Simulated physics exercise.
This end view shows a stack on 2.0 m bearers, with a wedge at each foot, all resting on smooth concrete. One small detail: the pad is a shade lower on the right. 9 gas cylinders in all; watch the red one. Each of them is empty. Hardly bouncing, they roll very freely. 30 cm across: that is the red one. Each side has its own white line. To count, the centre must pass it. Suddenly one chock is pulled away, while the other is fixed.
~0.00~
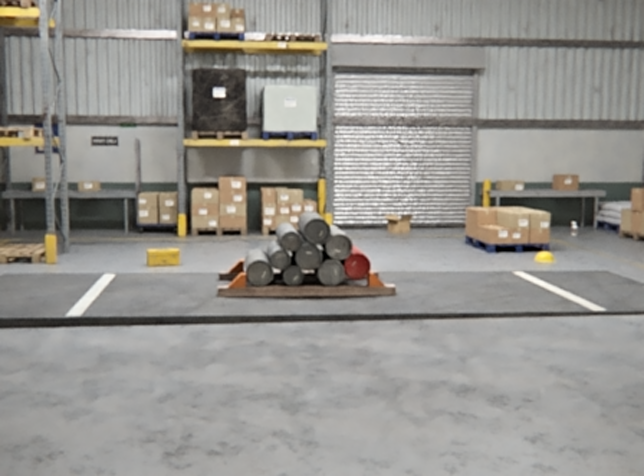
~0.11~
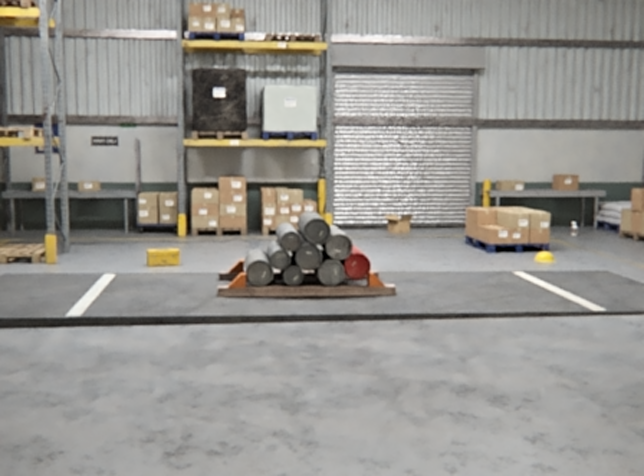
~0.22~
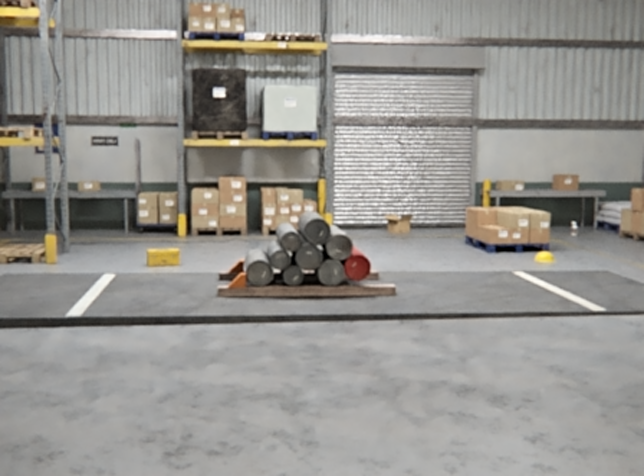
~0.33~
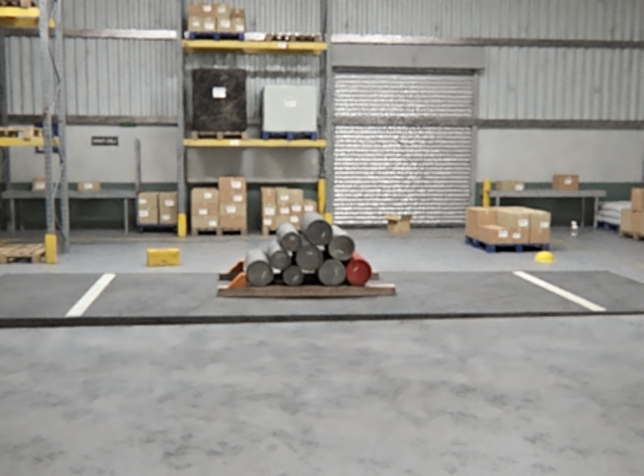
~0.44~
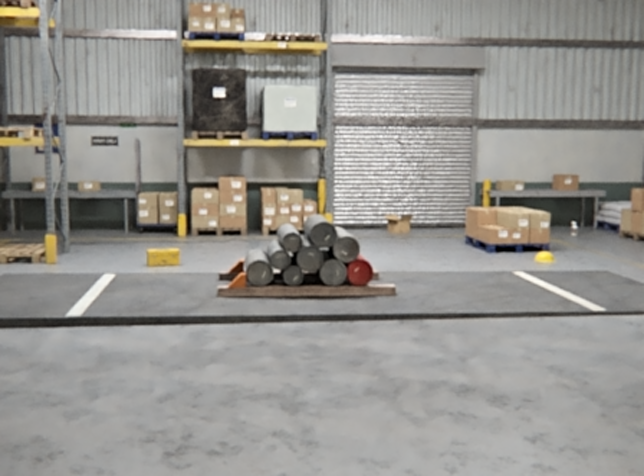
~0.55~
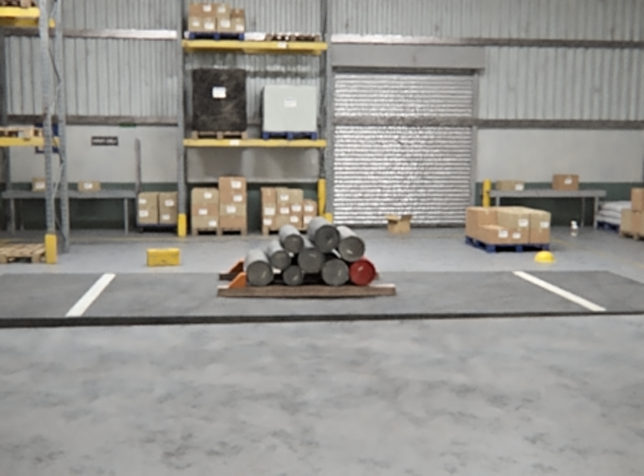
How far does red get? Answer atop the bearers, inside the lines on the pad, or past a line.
The red one comes to rest past a line.
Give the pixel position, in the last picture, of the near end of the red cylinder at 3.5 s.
Around pixel (575, 281).
By 1.8 s, red is off the bearers, 145 cm short of the right line, rolling right; 0 of 9 have crossed.
By 3.5 s, red is past the right line; 1 of 9 has crossed.
Finally (10.9 s), red is past the right line; 4 of 9 have crossed.
